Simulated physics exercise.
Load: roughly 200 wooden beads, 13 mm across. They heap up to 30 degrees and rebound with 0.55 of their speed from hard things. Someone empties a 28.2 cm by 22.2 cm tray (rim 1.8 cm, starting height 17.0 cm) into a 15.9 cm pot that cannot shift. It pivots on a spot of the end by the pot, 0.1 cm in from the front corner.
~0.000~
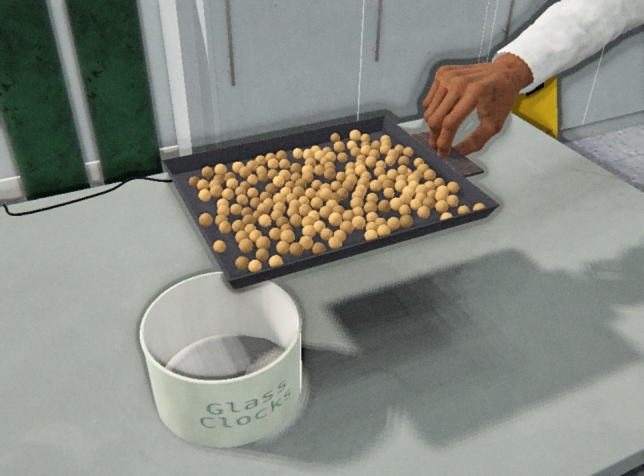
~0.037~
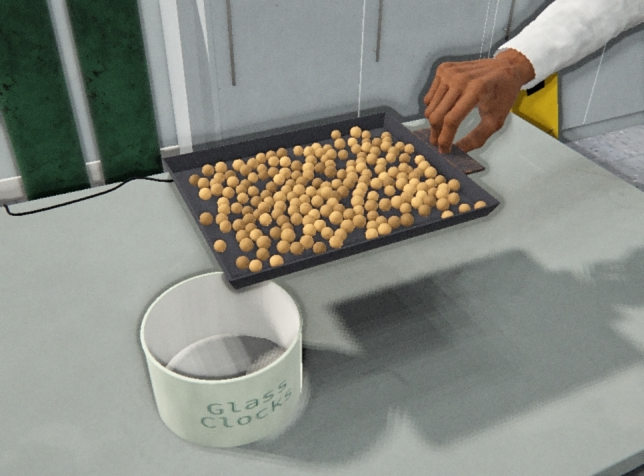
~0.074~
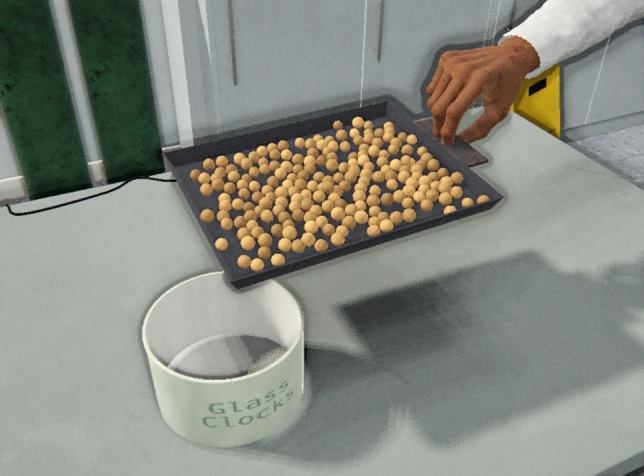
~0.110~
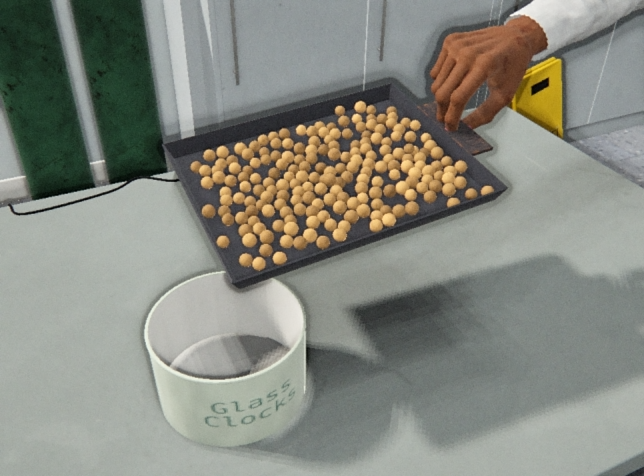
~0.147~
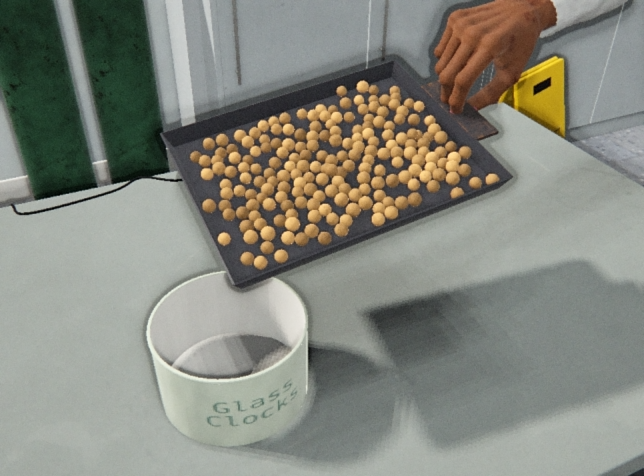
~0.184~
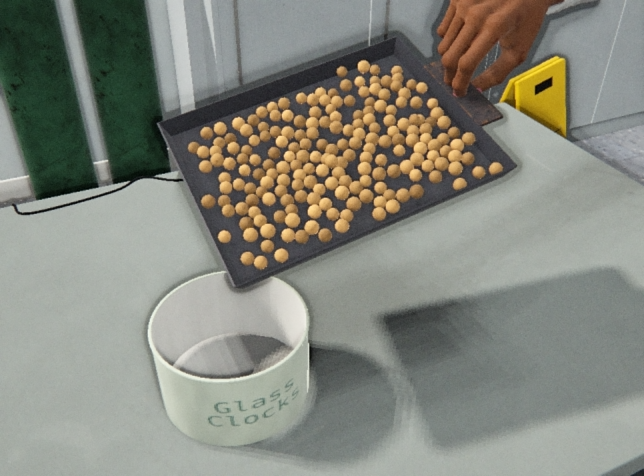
In the video, a hand at the right edge of a dark tray covered with round wooden beads raises that side, tilting the tray toward a white pot labelled "Glass Clocks" while the beads stay spread across it.
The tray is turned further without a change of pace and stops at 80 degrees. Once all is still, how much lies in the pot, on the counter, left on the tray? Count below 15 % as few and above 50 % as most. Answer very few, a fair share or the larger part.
In the pot: Very few; on the counter: The larger part; left on the tray: Very few.
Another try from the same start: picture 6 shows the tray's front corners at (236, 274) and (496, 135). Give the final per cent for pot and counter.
Pot 30, counter 70.
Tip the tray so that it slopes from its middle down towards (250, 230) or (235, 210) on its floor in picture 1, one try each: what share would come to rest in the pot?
Some 25 and 25 per cent.
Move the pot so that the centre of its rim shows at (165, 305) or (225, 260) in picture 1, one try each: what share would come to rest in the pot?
Some 0 and 0 per cent.
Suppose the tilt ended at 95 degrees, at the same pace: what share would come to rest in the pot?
It would be near 5 per cent.
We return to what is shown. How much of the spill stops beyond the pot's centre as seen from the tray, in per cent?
About 90 per cent.
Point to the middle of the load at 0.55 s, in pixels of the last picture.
Near (272, 233).
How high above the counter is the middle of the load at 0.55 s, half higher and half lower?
Roughly 24 cm.
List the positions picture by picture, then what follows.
In the first frame, tray tilt 0 degrees, front corners at (234, 273) and (489, 202); middle of the pieces at (326, 190); pot at (222, 321).
In the second frame, tray tilt 1 degrees, front corners at (234, 273) and (490, 201); middle of the pieces at (326, 188).
In the third frame, tray tilt 3 degrees, front corners at (236, 274) and (493, 195), lowest corner left front; middle of the pieces at (328, 182).
In the fourth frame, tray tilt 7 degrees, front corners at (237, 274) and (497, 186), lowest corner left front; middle of the pieces at (330, 173).
In the fifth frame, tray tilt 13 degrees, front corners at (239, 276) and (502, 174), lowest corner left front; middle of the pieces at (332, 161).
In the sixth frame, tray tilt 18 degrees, front corners at (239, 277) and (506, 163), lowest corner left front; middle of the pieces at (332, 150); pot at (230, 320). The tray's pace is about 145 degrees a second.
Then, at 0.40 s, tilt 50 degrees; the tray holds 100 %, the pot 0 %.
After 0.55 s, tilt 71 degrees; the tray holds 85 %, the pot 0 %.
After 0.82 s, tilt 80 degrees; the tray holds 5 %, the pot 5 %.
In the end, at 1.9 s, pot 10 %, counter 90 %, tray 0 %.
